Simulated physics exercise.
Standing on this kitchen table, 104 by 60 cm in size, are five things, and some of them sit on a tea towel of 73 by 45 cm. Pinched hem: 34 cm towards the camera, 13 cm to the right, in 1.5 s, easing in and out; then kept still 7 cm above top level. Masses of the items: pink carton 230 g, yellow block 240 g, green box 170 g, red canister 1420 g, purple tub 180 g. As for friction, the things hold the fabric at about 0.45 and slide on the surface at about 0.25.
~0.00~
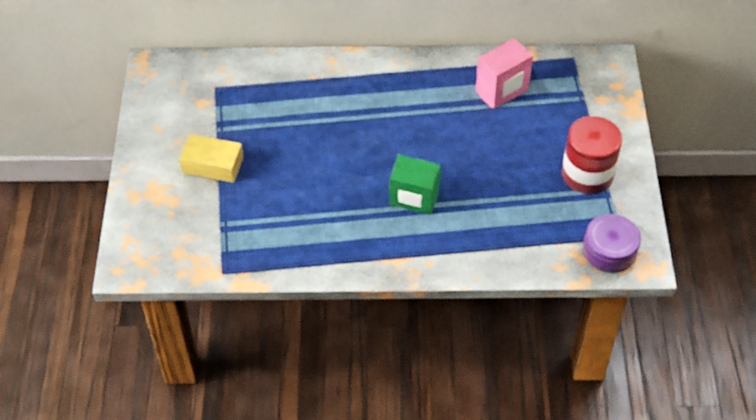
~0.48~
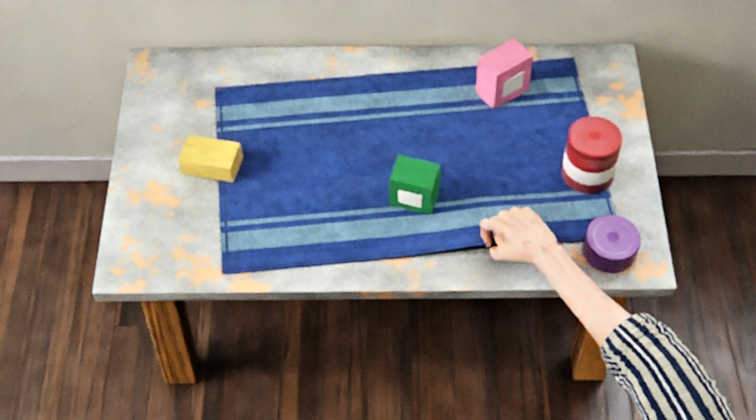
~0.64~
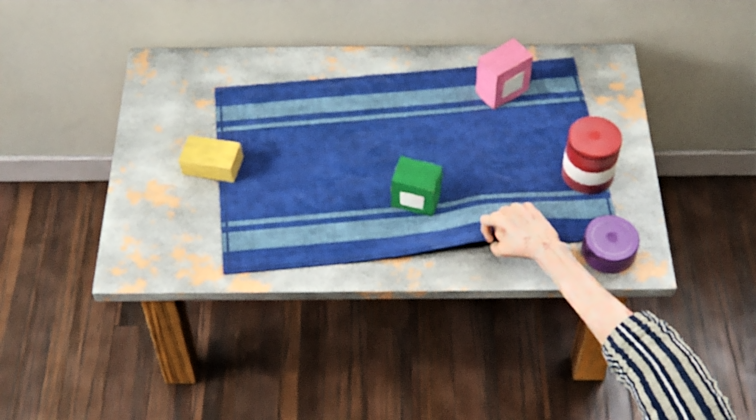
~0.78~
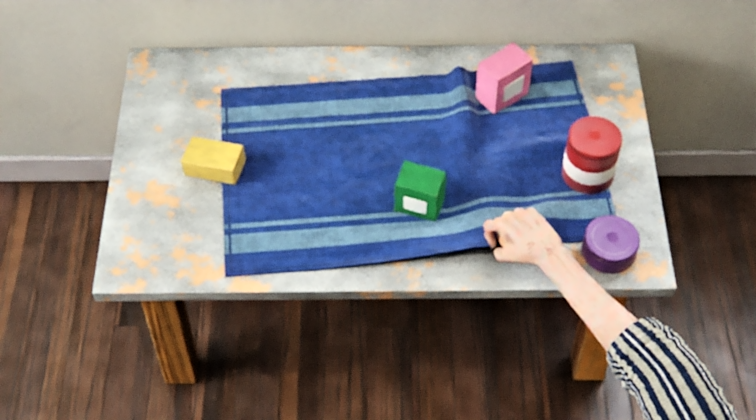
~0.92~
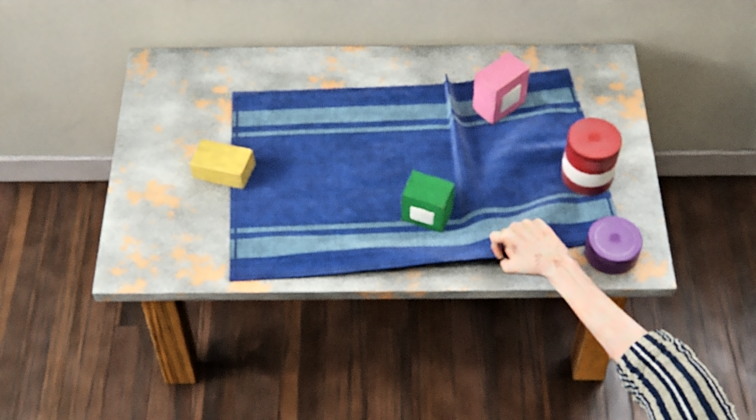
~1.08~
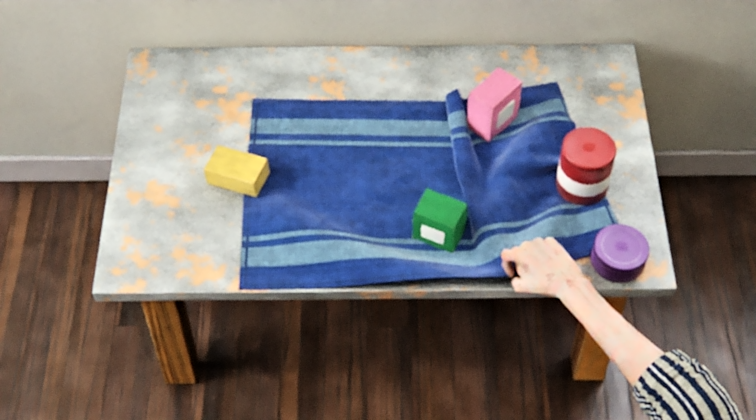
A hand pinching the front hem of a blue towel, dragging it toward the viewer, creasing it and shifting the objects slightly.
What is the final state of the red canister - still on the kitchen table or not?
Outcome: Gone.
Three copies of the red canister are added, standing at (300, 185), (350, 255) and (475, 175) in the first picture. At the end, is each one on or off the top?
Log, listed order - lost / lost / lost.
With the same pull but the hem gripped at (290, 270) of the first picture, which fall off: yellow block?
Result - yellow block is gone from the top.
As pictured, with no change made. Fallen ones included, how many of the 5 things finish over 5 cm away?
Counted result: 5.
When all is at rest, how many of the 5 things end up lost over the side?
My count is 4.
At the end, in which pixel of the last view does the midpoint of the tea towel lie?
I'd point to about (500, 339).
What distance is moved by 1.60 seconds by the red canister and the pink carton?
Approx. shift - red canister: 20 cm; pink carton: 30 cm.
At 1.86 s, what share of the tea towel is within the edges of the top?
I'd estimate close to 45 per cent.
By 1.3 s, 85 % of the tea towel is still over the top; red canister 10 cm off its start, green box 19 cm off its start, pink carton 18 cm off its start.
By 1.6 s, 65 % of the tea towel is still over the top; red canister 19 cm off its start, green box 29 cm off its start, pink carton 29 cm off its start.
By 1.9 s, 45 % of the tea towel is still over the top; red canister 26 cm off its start at (604, 254), green box 38 cm off its start at (500, 368), yellow block 36 cm off its start at (307, 300).
By 2.1 s, 20 % of the tea towel is still over the top; red canister over the edge, yellow block over the edge, green box over the edge.
By 3.7 s, 20 % of the tea towel is still over the top; red canister over the edge, green box over the edge, yellow block over the edge, pink carton 38 cm off its start at (509, 217).
